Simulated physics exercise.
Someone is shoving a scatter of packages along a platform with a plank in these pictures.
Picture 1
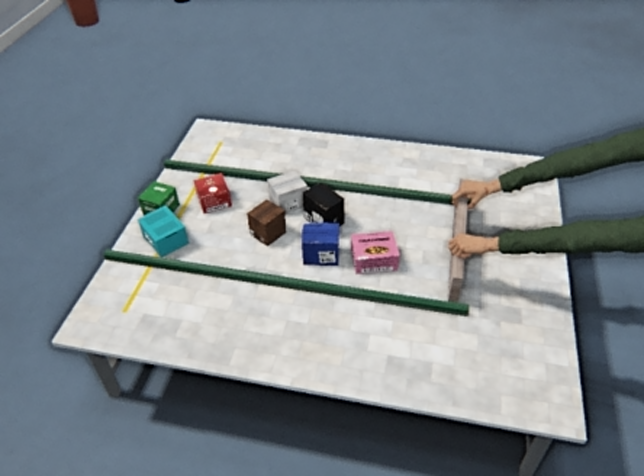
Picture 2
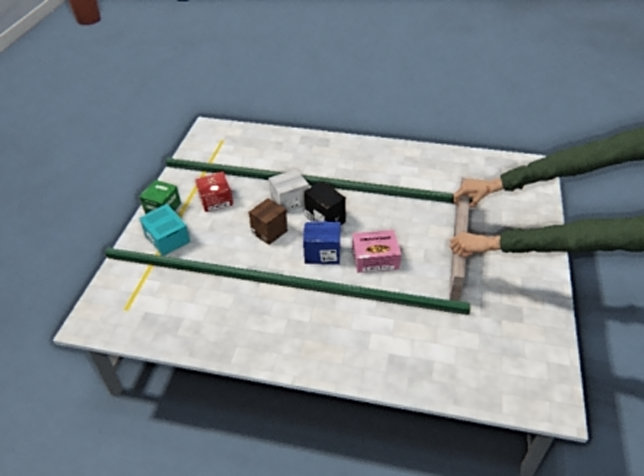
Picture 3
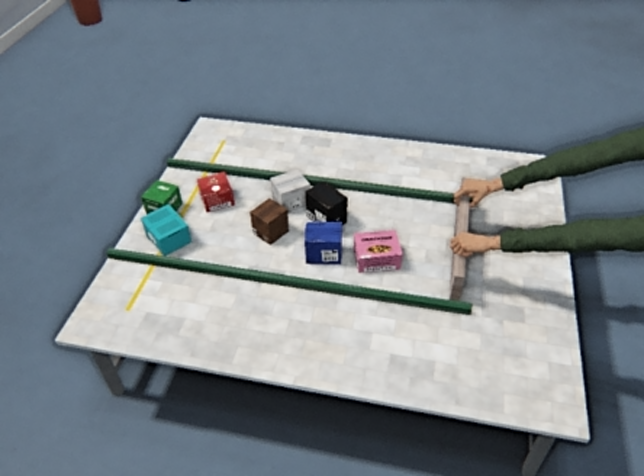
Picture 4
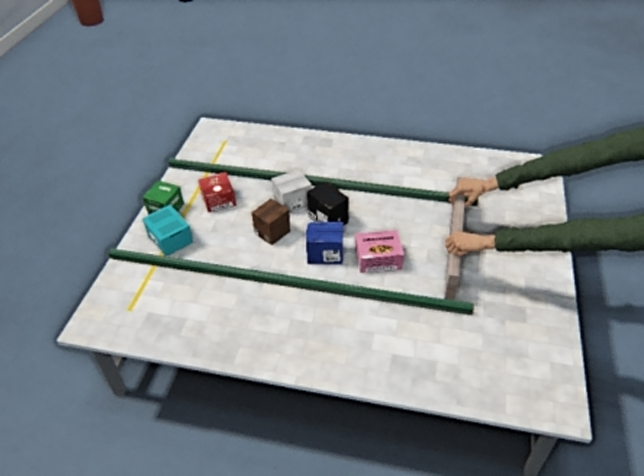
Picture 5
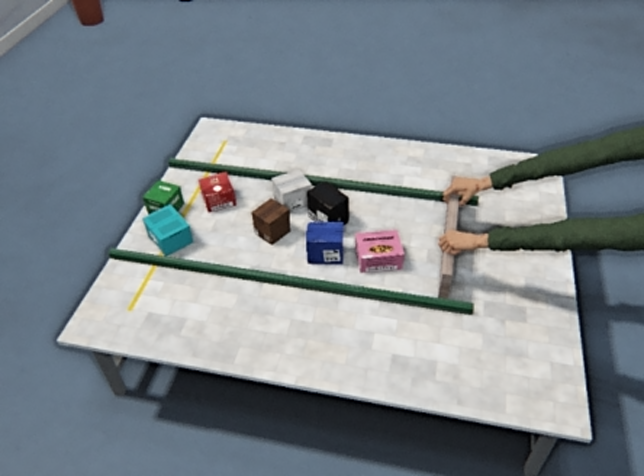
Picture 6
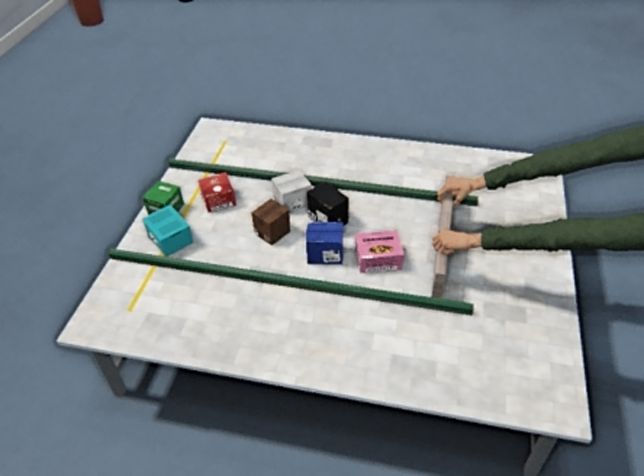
A plank held by two hands in green sleeves stayed nearly still at first, then slid slightly left between two green rails toward the scattered colored boxes, which barely moved on the pale table.
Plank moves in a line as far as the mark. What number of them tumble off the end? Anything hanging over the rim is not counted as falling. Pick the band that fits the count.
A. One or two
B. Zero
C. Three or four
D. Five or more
Answer: C.
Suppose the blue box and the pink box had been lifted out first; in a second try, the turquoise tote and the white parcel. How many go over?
The count is 1 in the first case and 3 in the second.
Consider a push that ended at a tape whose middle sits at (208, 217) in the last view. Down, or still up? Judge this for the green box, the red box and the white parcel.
The green box tumbles off; the red box does not fall; the white parcel holds on.
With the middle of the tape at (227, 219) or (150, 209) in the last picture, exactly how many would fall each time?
The first gives 0 and the second gives 8.
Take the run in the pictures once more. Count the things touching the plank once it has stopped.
That number would be 3.
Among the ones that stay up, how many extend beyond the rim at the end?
1 in all.
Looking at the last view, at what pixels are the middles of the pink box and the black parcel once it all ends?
The pink box comes to rest close to (157, 214), while the black parcel rests close to (178, 187).
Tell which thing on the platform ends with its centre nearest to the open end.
The one is the turquoise tote.
A little later, none off yet; green box at rest near (164, 201); turquoise tote at rest near (168, 231); red box at rest near (217, 193).
Next, none off yet; green box at rest near (164, 201); turquoise tote at rest near (168, 231); red box shifted a little near (215, 190).
Later still, none off yet; green box shifted a little near (153, 196); turquoise tote shifted about its own width near (139, 233); red box shifted about its own width near (198, 180).
When it is over, the number that fall off is three or four; down, blue box, brown box, red box and green box.
